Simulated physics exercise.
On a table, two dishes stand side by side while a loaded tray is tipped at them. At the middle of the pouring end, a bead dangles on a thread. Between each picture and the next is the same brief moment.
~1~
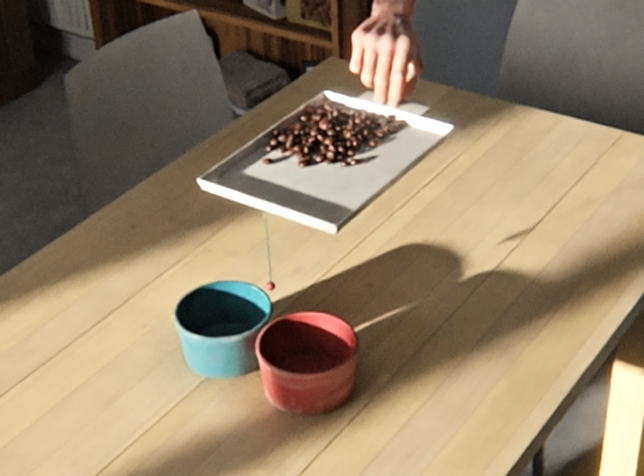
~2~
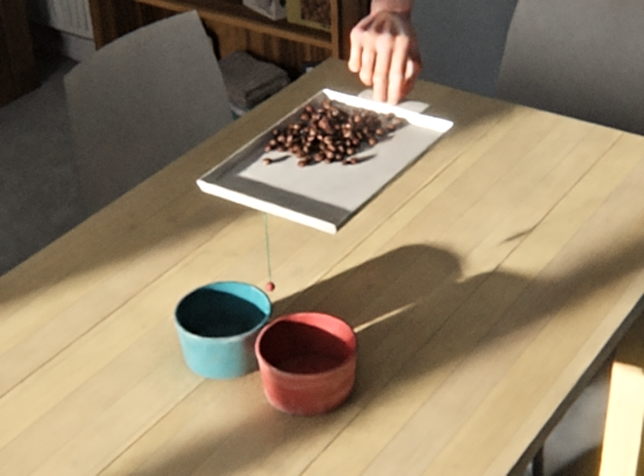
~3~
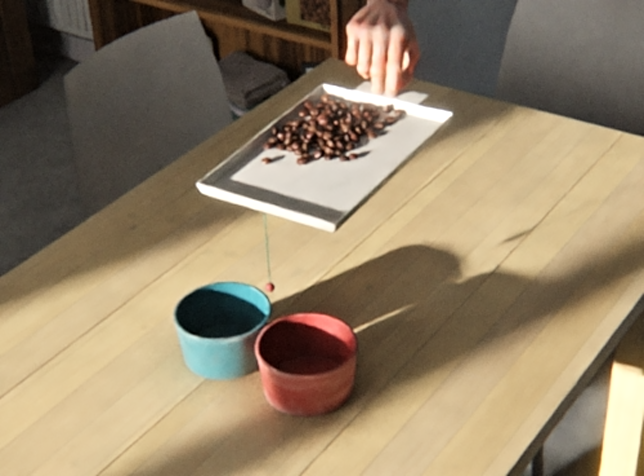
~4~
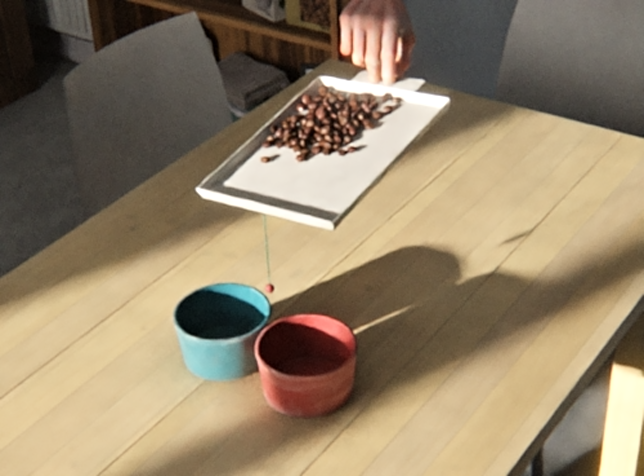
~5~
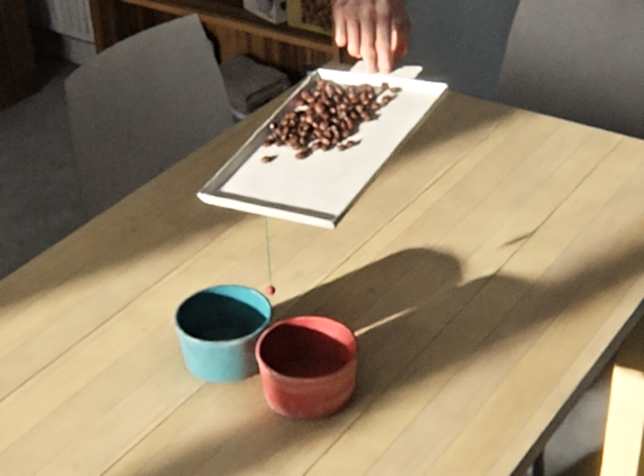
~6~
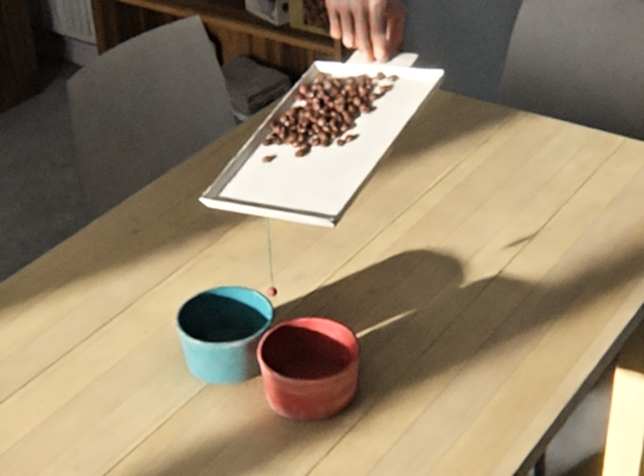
We see a hand holding a white tray of brown pieces above a teal dish and a red dish on a wooden table, gradually raising the far end while the near edge dips slightly at its left corner.
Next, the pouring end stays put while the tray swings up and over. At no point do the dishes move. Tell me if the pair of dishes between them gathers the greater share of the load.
Looks like the dishes end up with a minority of it in the end.
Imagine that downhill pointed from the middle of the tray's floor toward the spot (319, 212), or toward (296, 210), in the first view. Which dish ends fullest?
1: The dish to the right. 2: The dish to the right.
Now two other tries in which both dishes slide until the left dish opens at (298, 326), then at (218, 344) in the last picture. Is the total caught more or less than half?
Try 1: A lesser share; try 2: A lesser share.
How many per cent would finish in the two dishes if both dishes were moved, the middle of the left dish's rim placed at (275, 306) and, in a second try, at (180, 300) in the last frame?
In turn 0 and 70 in a hundred.
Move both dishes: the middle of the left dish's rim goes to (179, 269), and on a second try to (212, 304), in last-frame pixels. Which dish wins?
One: The left one. Two: The left-hand dish.
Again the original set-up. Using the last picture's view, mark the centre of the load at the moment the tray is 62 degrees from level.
The load is centred around (223, 201).
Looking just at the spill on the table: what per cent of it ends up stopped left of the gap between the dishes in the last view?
Near 100 per cent.
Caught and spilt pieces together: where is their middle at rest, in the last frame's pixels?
Near pixel (183, 331).
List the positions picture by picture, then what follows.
Corners of the pouring end near (202, 179) and (335, 223), level; middle of the load near (332, 133), flat chocolate drops; left dish near (195, 351); right dish near (280, 388); bead on its thread near (271, 286), in the first frame.
Corners of the pouring end near (202, 180) and (334, 223), level; middle of the load near (332, 132), in the second frame.
Corners of the pouring end near (201, 183) and (333, 222), tipped barely, lowest at the left corner; middle of the load near (331, 128), in the third frame.
Corners of the pouring end near (201, 187) and (331, 220), tipped a little, lowest at the left corner; middle of the load near (329, 121), in the fourth frame.
Corners of the pouring end near (202, 193) and (331, 219), tipped a little, lowest at the left corner; middle of the load near (328, 115), in the fifth frame.
Corners of the pouring end near (205, 197) and (330, 218), tipped clearly, lowest at the left corner; middle of the load near (326, 110); left dish near (197, 357); right dish near (281, 393), in the sixth frame.
Shortly afterwards, tray tipped steeply; the bulk on the tray; only a few in the left dish; near a quarter in the air.
Next, tray tipped right over; near a quarter in the left dish; near two thirds outside both; a little in the air.
Some moments later, tray tipped past a quarter turn; near a quarter in the left dish; the bulk outside both.
In the end, tray tipped past a quarter turn; none at all in the right dish; near a quarter in the left dish; the bulk outside both.
